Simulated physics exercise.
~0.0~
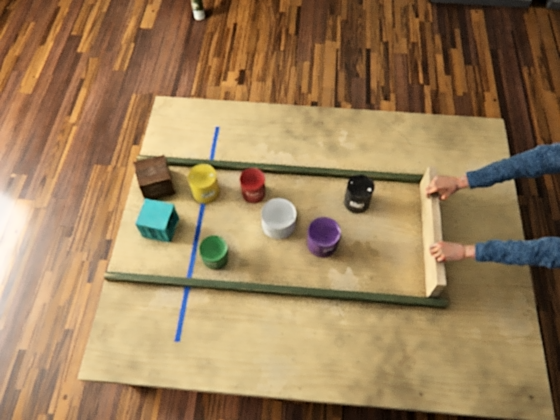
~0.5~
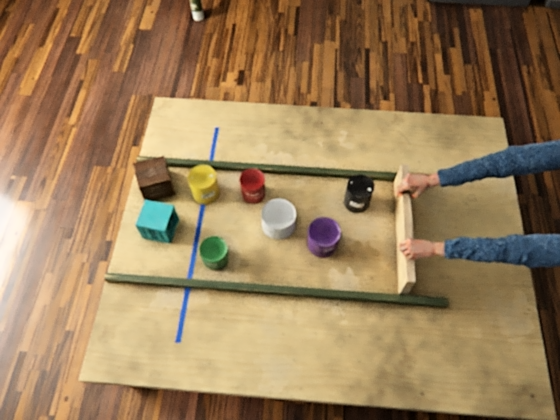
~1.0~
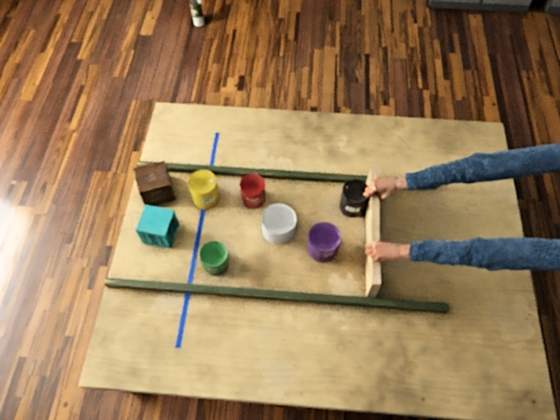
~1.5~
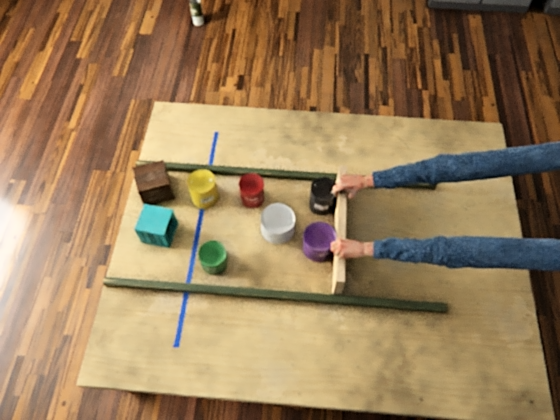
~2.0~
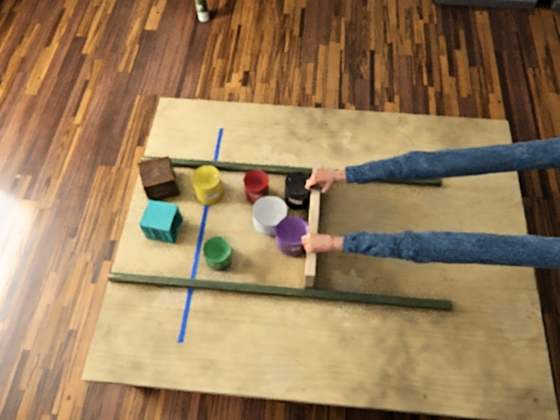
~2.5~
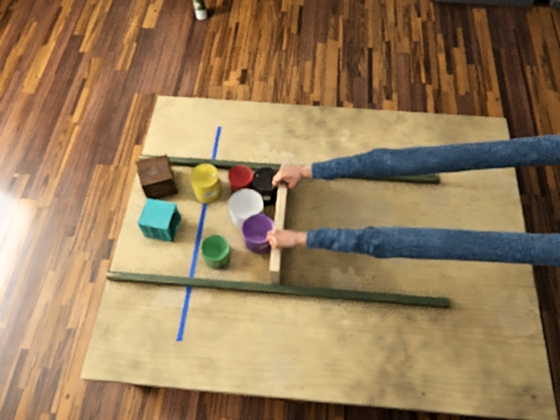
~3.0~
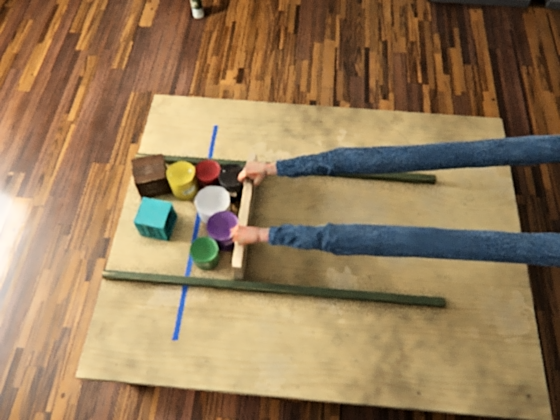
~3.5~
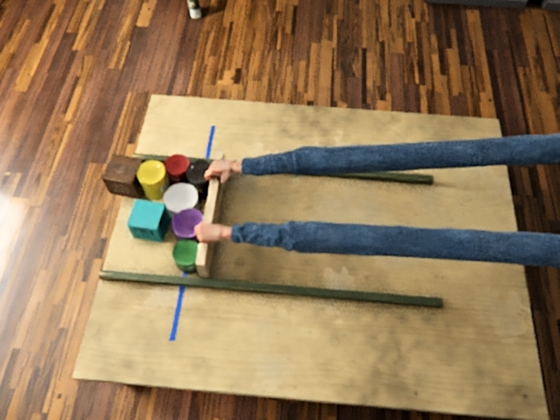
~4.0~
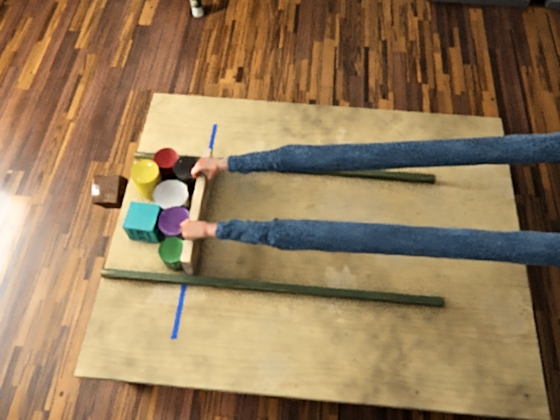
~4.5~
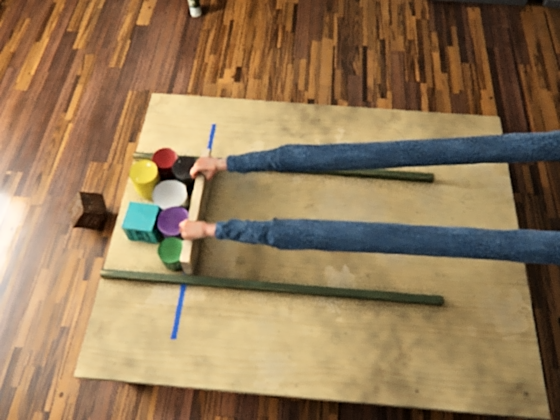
To begin with, two hands hold a wooden plank upright at the right end of a railed lane on a raised wooden deck, with coloured containers, a teal box and a brown box spread out to the left. The hands push the plank steadily left, and it gathers up the black canister, then the purple pail. These press into the white and red containers, and soon the yellow and green ones move along too. The crowded group slides past the blue tape toward the left edge. The brown box drops off onto the floor and tips over, while the plank stops and the rest stay on the deck.
